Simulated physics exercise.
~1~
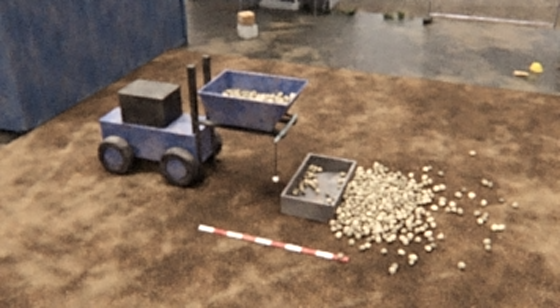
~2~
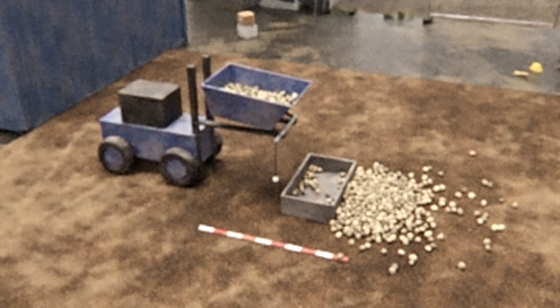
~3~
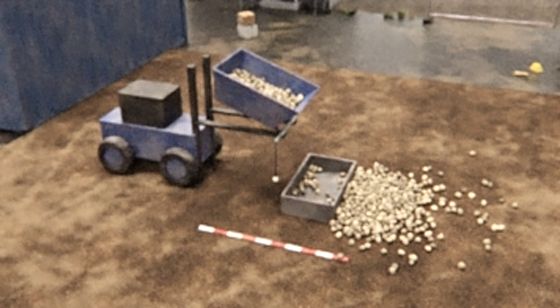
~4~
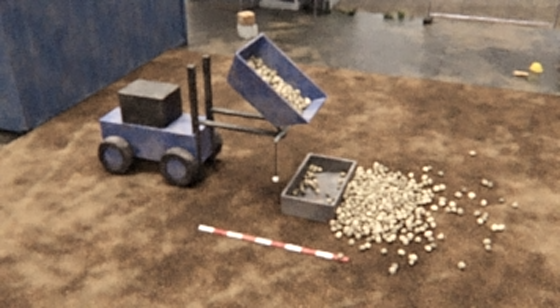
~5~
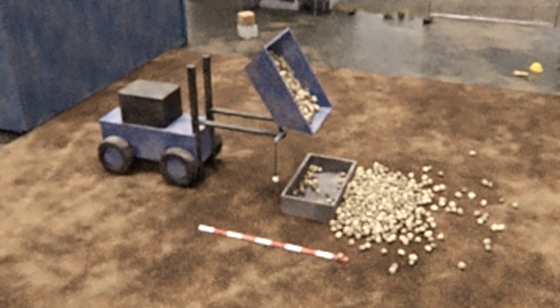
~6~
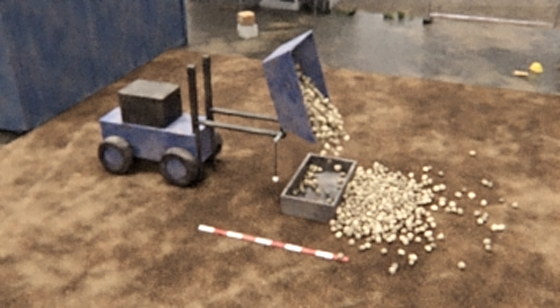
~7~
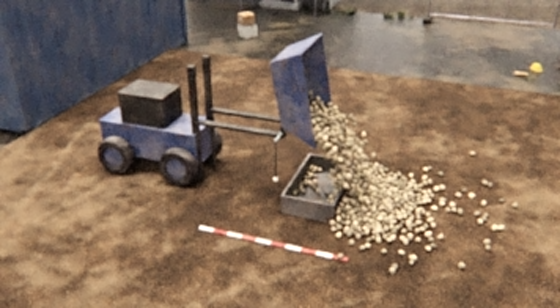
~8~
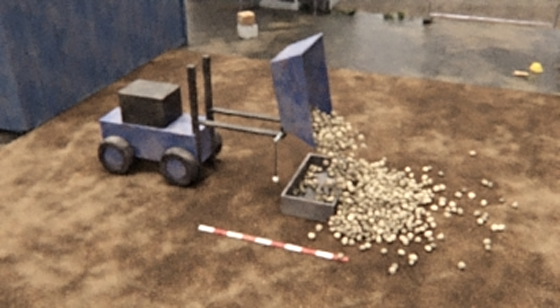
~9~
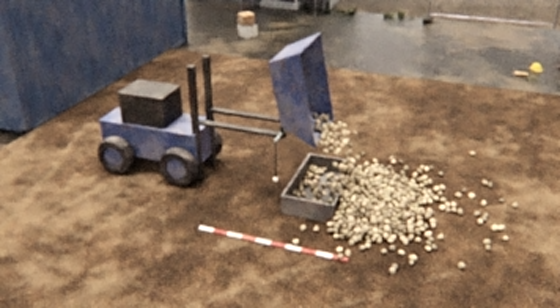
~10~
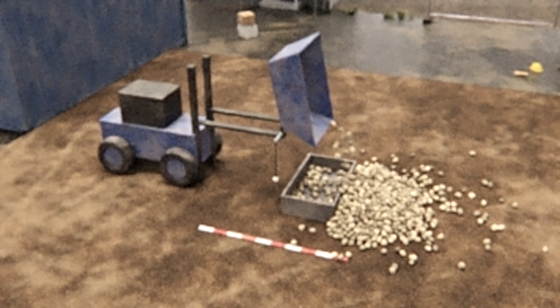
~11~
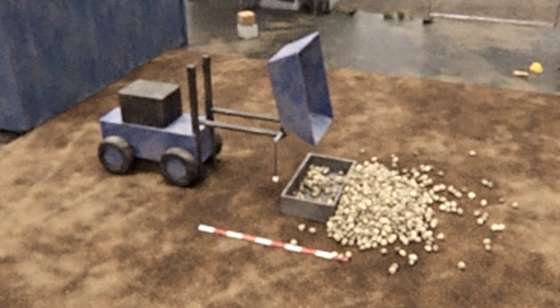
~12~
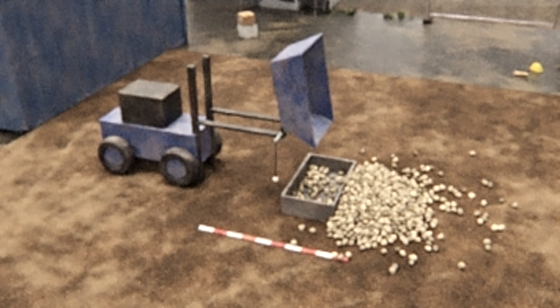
Blue skip on a small fork truck tipping forward, spilling pale stones partly into a grey bin, mostly onto the heap beyond.
